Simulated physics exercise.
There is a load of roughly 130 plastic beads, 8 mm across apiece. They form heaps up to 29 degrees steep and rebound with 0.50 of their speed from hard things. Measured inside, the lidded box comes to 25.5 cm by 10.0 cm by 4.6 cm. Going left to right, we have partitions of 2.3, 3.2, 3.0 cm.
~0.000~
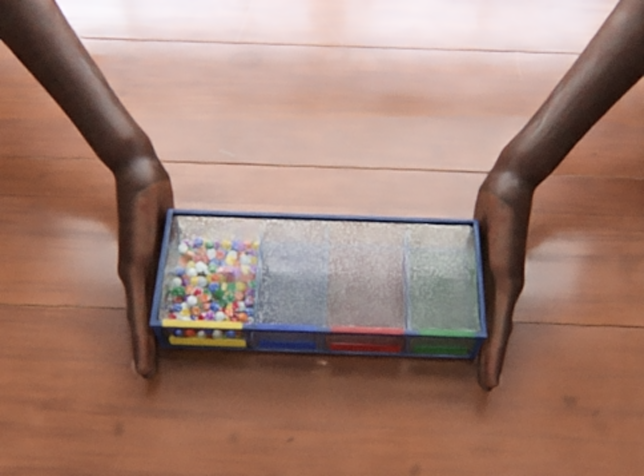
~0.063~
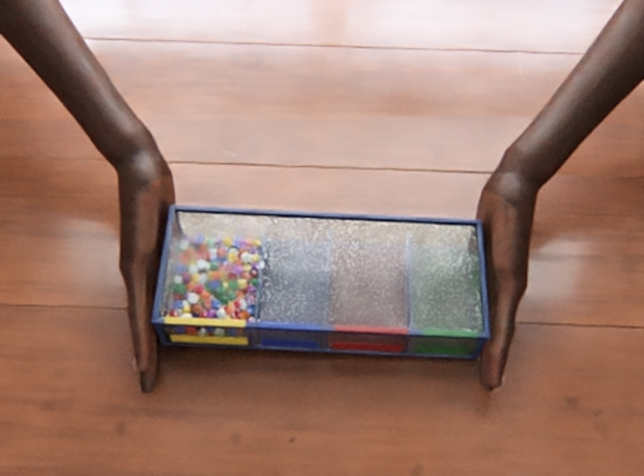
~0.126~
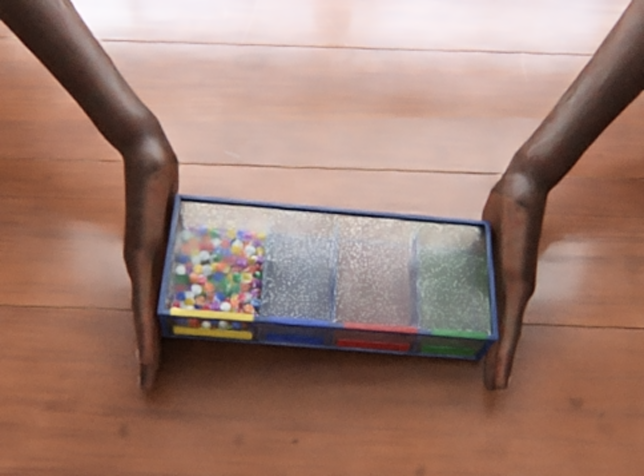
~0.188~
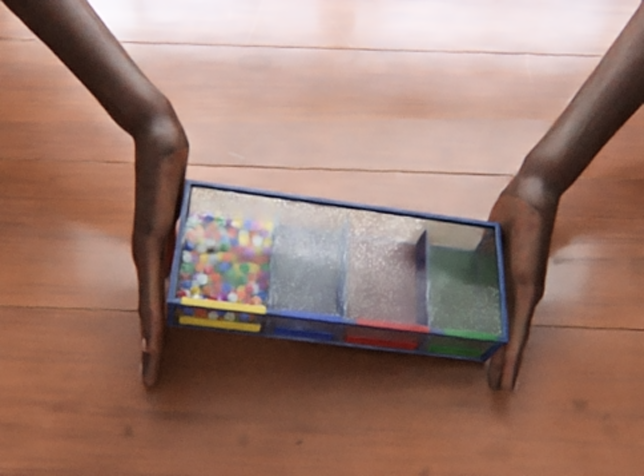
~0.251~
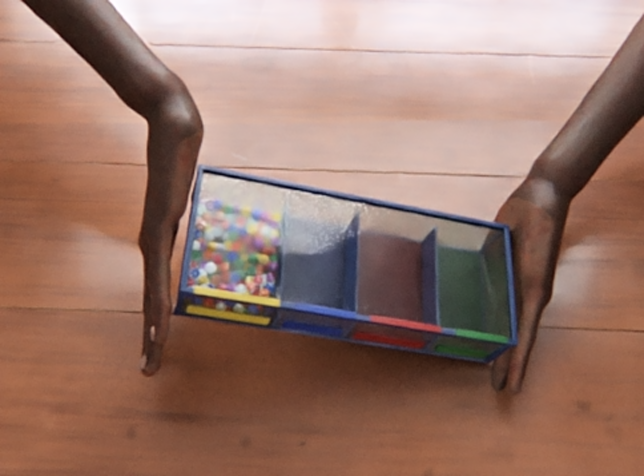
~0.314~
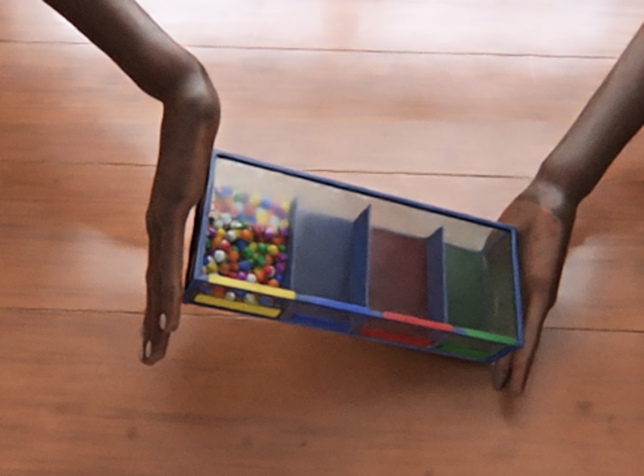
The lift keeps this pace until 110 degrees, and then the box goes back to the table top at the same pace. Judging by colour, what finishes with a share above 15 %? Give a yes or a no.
Red - no; blue - no; green - yes; yellow - no.
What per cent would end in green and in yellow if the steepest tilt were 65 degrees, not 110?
Shares: Green 0 and yellow 85, per cent.
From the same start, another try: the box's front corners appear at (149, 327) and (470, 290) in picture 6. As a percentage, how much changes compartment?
In that case close to 0 per cent.
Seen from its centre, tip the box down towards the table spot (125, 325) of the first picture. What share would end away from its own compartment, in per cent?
Something like 0 in a hundred.
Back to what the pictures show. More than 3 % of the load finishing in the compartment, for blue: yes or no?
Blue: It does.
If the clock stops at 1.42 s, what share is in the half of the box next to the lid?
Some 100 per cent.
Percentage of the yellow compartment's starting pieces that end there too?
Some 0 percent.
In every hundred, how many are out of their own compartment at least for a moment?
Estimate: Around 100 %.
Then, at 1.42 s, tilt 109 degrees; red 20 %, blue 45 %, green 30 %, yellow 5 %.
After 2.15 s, tilt 48 degrees; red 5 %, blue 10 %, green 90 %.
After 2.91 s, tilt 0 degrees; red 5 %, blue 10 %, green 90 %.
At rest (3.6 s), red 5 %, blue 10 %, green 90 %, yellow 0 %.
